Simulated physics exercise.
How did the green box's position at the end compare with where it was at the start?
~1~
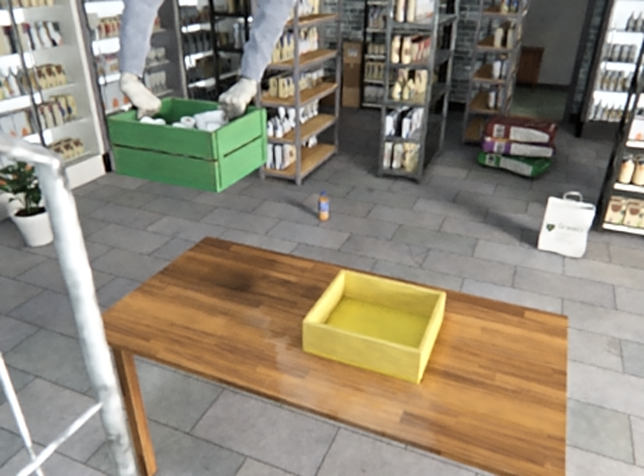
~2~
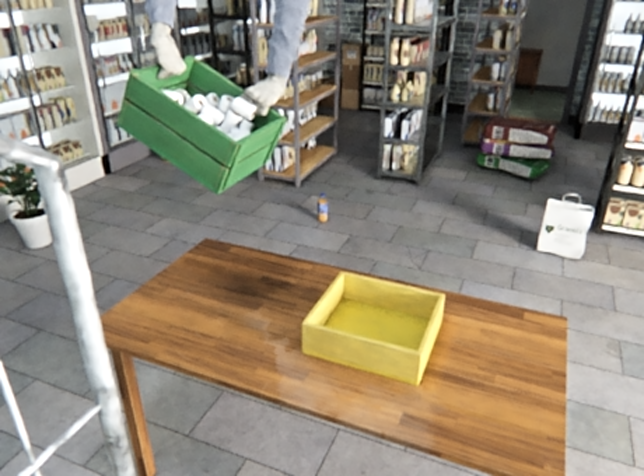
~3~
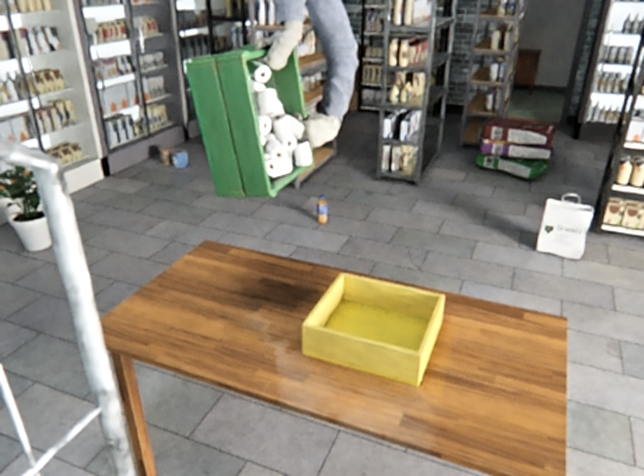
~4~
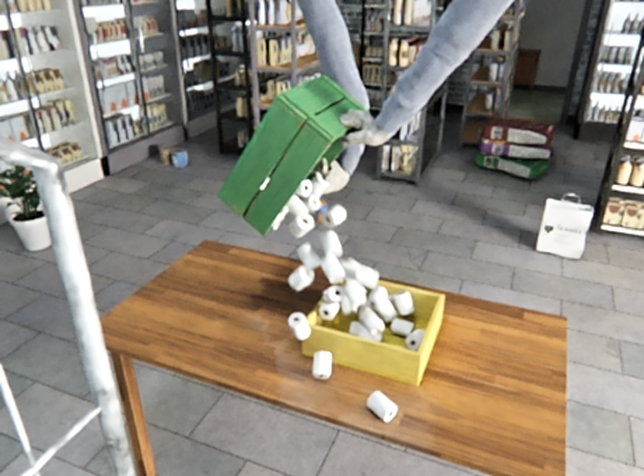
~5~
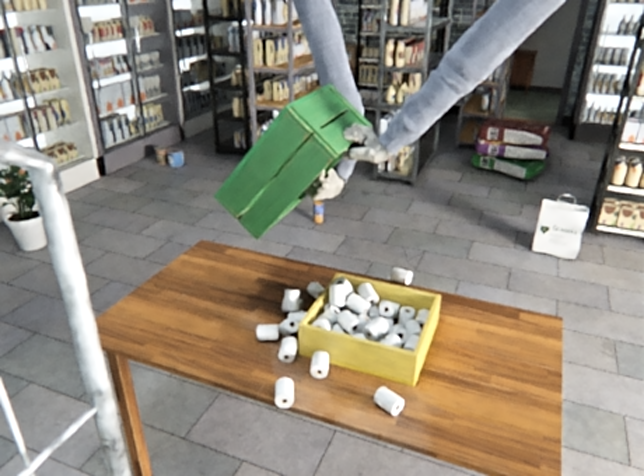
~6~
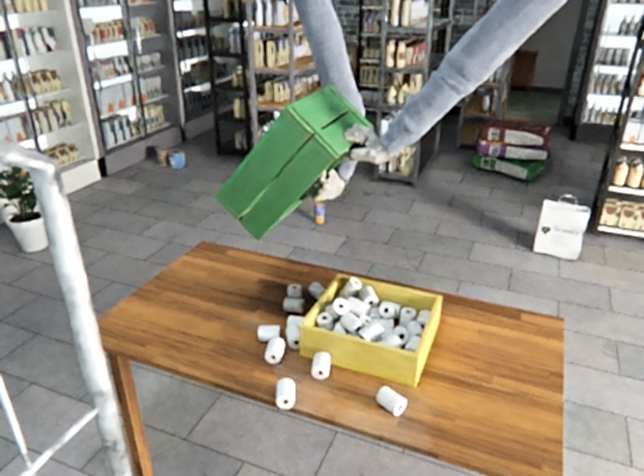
At the start the green box was held level, up on the left beyond the table. By the end it was farther right and slightly lower, tipped well over near the yellow tray.
